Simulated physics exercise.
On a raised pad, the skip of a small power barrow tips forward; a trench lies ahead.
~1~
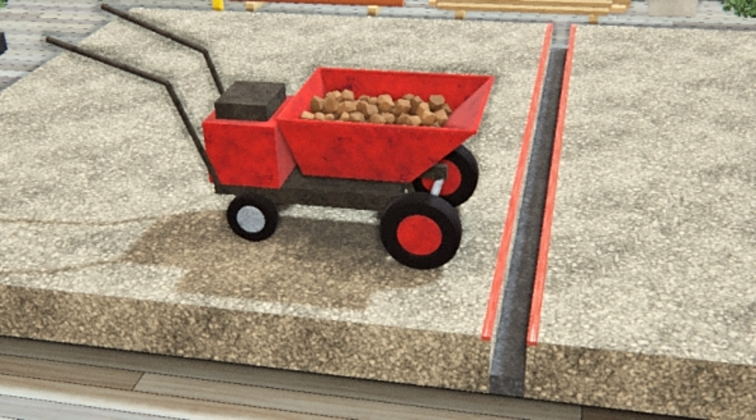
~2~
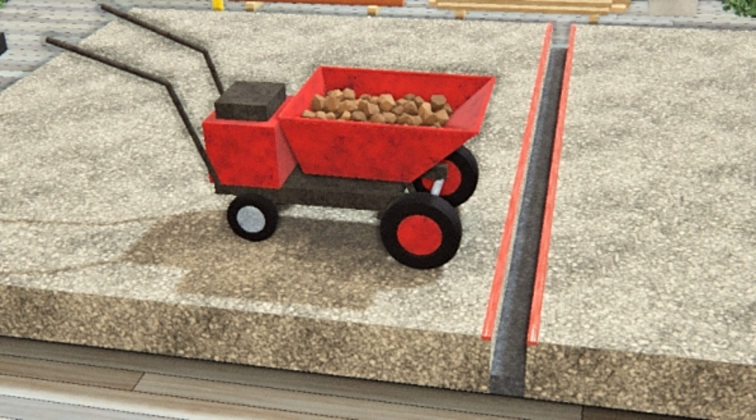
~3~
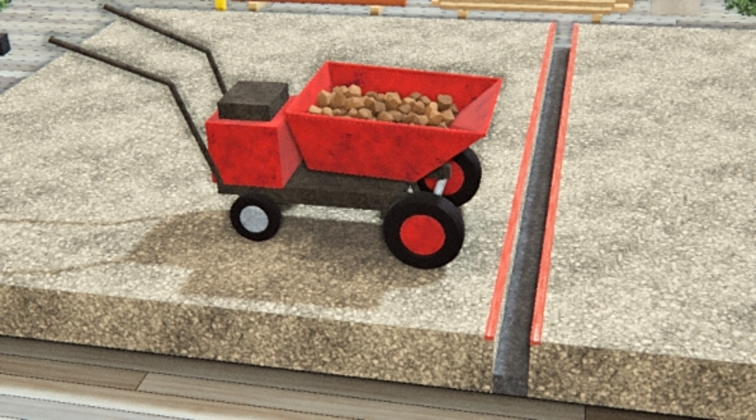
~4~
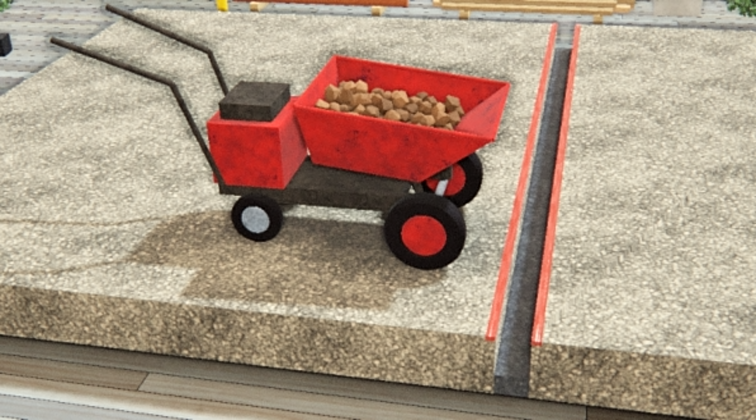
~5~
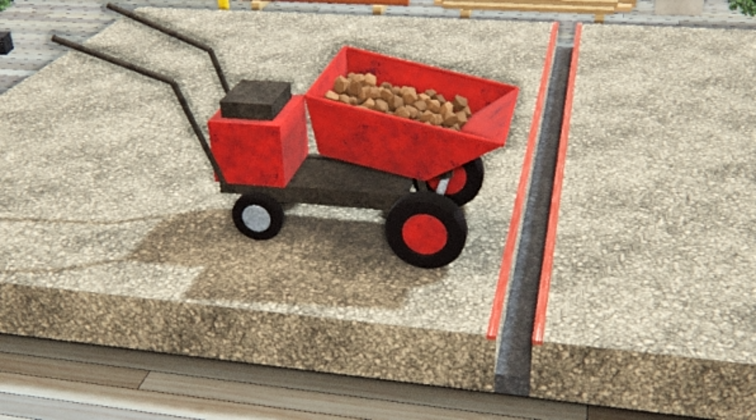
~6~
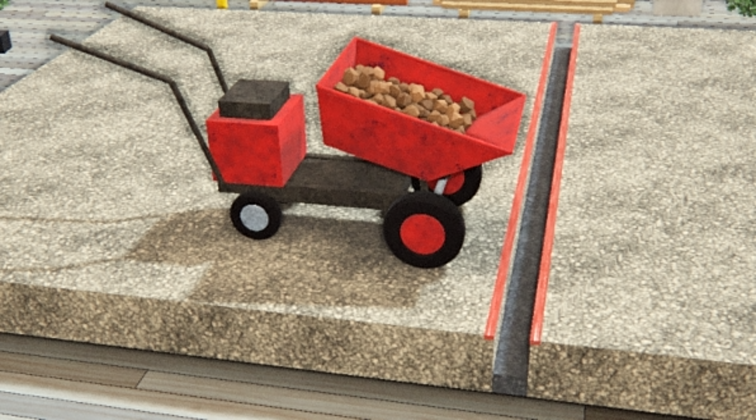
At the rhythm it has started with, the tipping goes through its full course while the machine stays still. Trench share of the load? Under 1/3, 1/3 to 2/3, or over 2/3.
I expect a trench portion lower than one third.
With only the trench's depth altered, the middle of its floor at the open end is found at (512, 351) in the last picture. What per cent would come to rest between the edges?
Close to 0 per cent, I reckon.
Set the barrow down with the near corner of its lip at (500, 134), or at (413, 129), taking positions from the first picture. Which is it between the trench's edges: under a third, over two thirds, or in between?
In the first case under a third, in the second case one to two thirds.
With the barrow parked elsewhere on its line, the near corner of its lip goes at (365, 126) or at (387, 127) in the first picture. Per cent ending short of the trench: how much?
About 30 and 20 per cent.
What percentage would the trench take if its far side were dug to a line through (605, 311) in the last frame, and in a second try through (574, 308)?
You'd get 90 in a hundred the first time and 30 in a hundred the second.
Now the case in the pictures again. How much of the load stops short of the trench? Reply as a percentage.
It comes to close to 0 %.
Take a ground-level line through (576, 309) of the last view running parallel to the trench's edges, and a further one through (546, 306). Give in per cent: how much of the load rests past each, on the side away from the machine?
That's 60 in a hundred for the first and 70 in a hundred for the second.
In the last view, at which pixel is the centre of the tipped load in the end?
Around (613, 243).
Soon after the last picture, skip tipped steeply; all in the skip.
A little later, skip tipped right over; about half in the skip; about half beyond it; a stray few falling.
Later still, skip tipped right over; about a quarter in the skip; a stray few in or heaped over the trench; most beyond it.
At rest, skip tipped right over; about a quarter in the skip; a stray few in or heaped over the trench; most beyond it.
